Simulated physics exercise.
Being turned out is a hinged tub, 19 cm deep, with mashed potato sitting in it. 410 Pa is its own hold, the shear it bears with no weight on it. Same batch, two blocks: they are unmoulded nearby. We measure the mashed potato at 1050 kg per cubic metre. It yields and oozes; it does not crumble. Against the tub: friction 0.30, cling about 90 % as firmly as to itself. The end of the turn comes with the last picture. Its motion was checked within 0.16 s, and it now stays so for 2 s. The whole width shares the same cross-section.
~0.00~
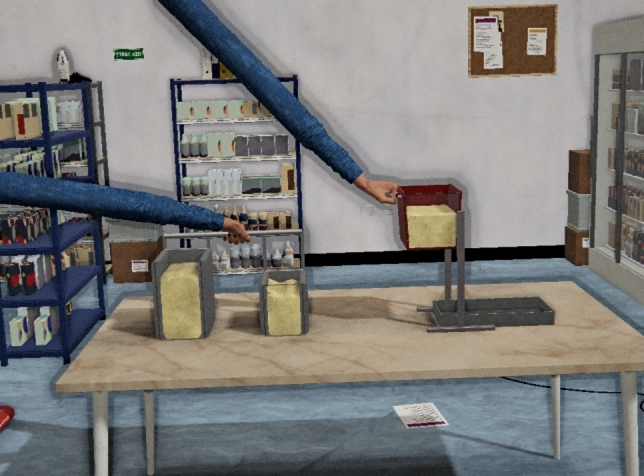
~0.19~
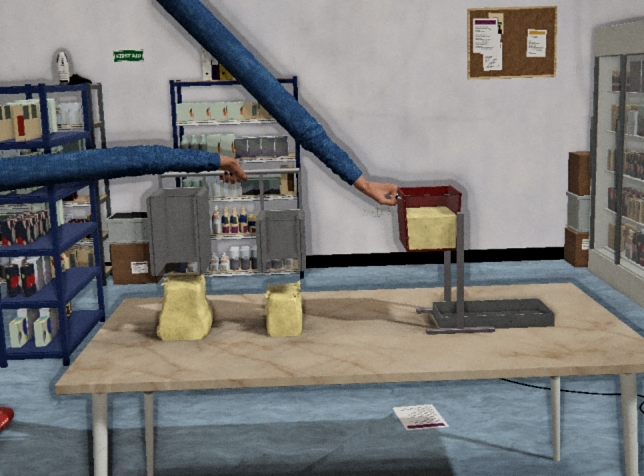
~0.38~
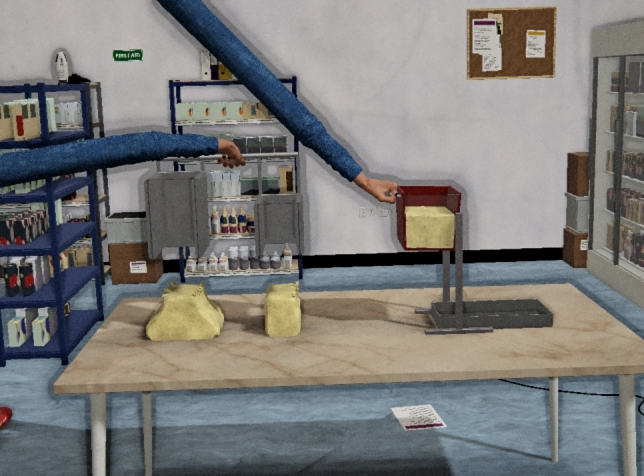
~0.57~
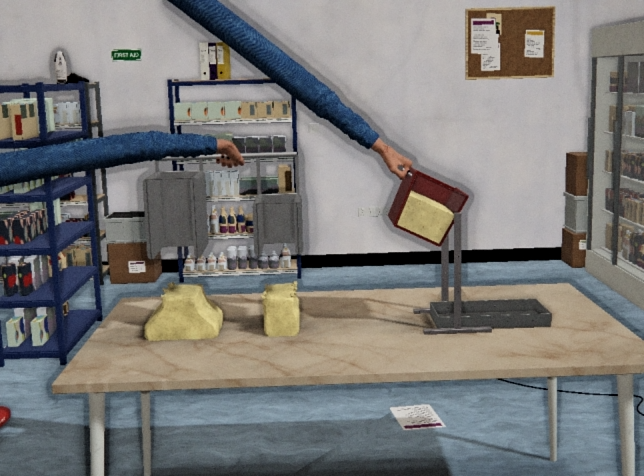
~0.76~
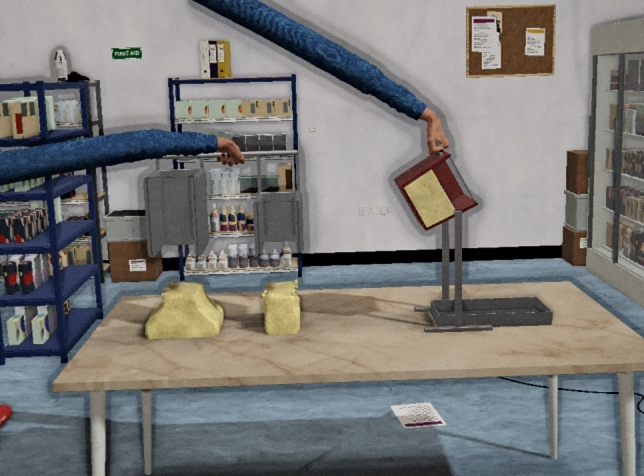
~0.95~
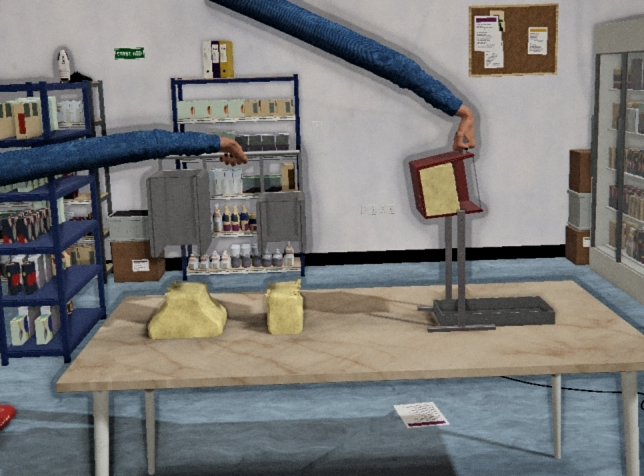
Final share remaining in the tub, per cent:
Near 100 %.
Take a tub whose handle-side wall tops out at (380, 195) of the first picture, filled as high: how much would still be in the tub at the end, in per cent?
Then about 90 %.
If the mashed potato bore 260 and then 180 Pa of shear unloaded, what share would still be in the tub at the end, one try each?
Respectively 100 % and 85 %.
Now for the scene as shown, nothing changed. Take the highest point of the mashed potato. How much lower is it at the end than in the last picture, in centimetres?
0 cm.
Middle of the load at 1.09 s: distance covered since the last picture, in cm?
The distance comes to some 0 cm.
After 1.09 s, the tub is at 81 degrees and holds 100 %.
After 1.26 s, the tub is at 81 degrees and holds 100 %.
After 1.43 s, the tub is at 81 degrees and holds 100 %.
After 1.60 s, the tub is at 81 degrees and holds 100 %.
After 2.95 s, the tub is at 81 degrees and holds 100 %.
